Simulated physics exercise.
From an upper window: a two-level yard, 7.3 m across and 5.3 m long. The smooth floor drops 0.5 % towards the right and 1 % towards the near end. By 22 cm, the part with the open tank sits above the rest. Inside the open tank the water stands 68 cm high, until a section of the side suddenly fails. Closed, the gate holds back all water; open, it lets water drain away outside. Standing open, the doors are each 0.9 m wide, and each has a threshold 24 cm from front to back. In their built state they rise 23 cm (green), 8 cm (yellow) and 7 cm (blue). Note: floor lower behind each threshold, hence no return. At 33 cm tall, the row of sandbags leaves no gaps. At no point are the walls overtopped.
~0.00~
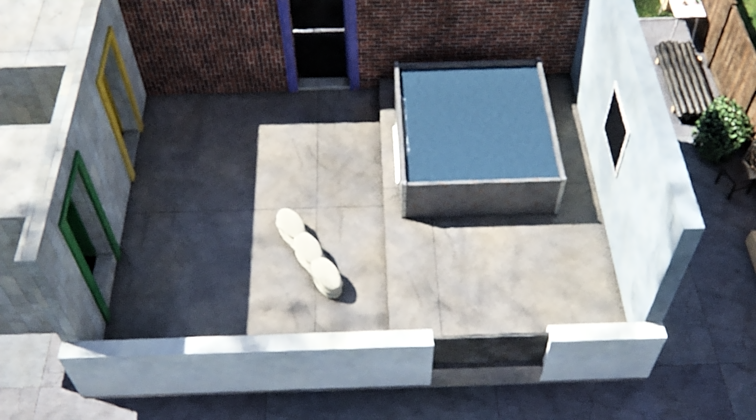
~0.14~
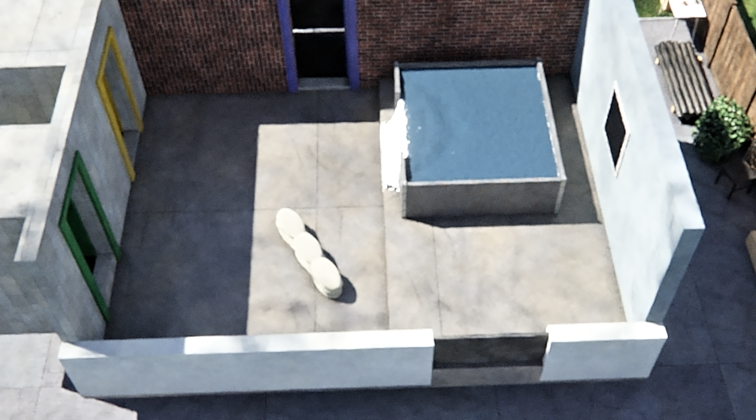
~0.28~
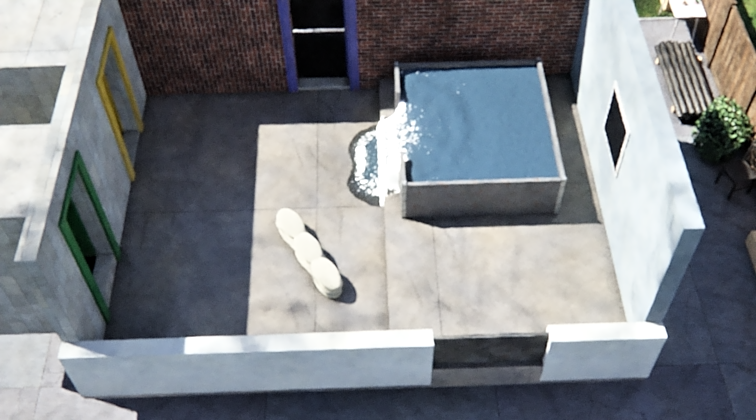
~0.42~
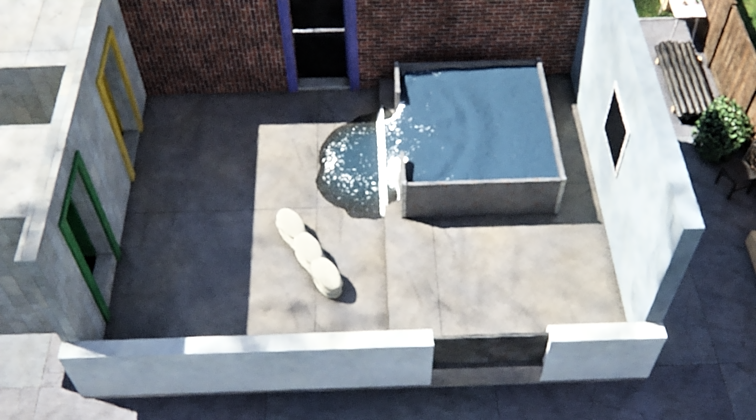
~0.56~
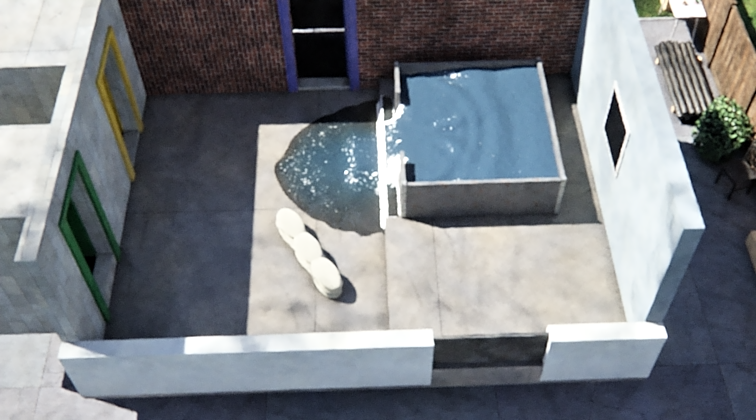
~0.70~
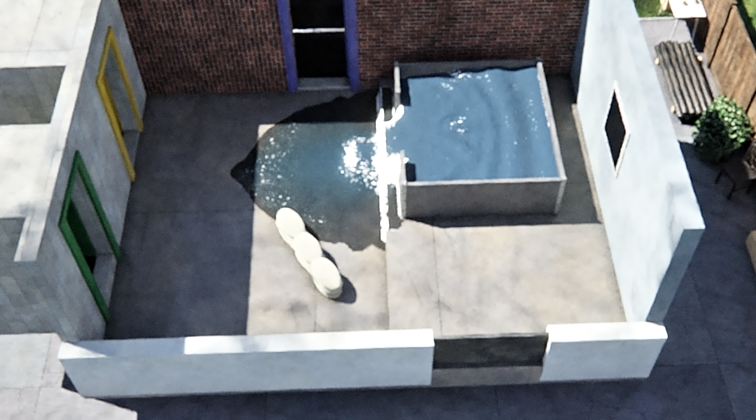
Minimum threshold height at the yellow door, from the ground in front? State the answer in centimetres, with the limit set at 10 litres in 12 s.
I would say 29 cm.
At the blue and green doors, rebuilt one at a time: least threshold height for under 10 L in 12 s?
About 7.5 cm at blue and about 15 cm at green.
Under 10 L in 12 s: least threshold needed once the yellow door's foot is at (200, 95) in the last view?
It needs about 23 cm.
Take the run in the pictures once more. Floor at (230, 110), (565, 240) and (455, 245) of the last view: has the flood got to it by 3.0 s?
Those three come out soaked, bone-dry and bone-dry, in that order.
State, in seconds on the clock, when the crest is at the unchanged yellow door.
The level tops out near 2.8 seconds.
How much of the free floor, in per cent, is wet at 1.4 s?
Roughly 40 percent of the floor is wet.
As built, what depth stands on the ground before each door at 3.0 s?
Green 17, yellow 29, blue 5 cm.
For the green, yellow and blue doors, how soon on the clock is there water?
So the front gets to green at 1.8 seconds, yellow at 1.3 seconds, and blue at 0.9 seconds.
After 1.4 s water covers 40 % of the floor, deepest (40 cm) near (391, 153); 12 cm at the yellow door, 0 litres in over its 8 cm threshold.
After 3.0 s water covers 55 % of the floor, deepest (34 cm) near (134, 170); 29 cm at the yellow door, 176 litres in over its 8 cm threshold.
After 12.0 s water covers 65 % of the floor, deepest (19 cm) near (283, 366); 16 cm at the yellow door, 482 litres in over its 8 cm threshold.
At the yellow door as built, the water arrived by 1.3 s and peaked near 32 cm at 2.8 s.
With a threshold of 23.5 cm, 39 litres would have come in within the 12 s; with 32 cm, 3 litres. So under 10 litres takes about 29 cm.
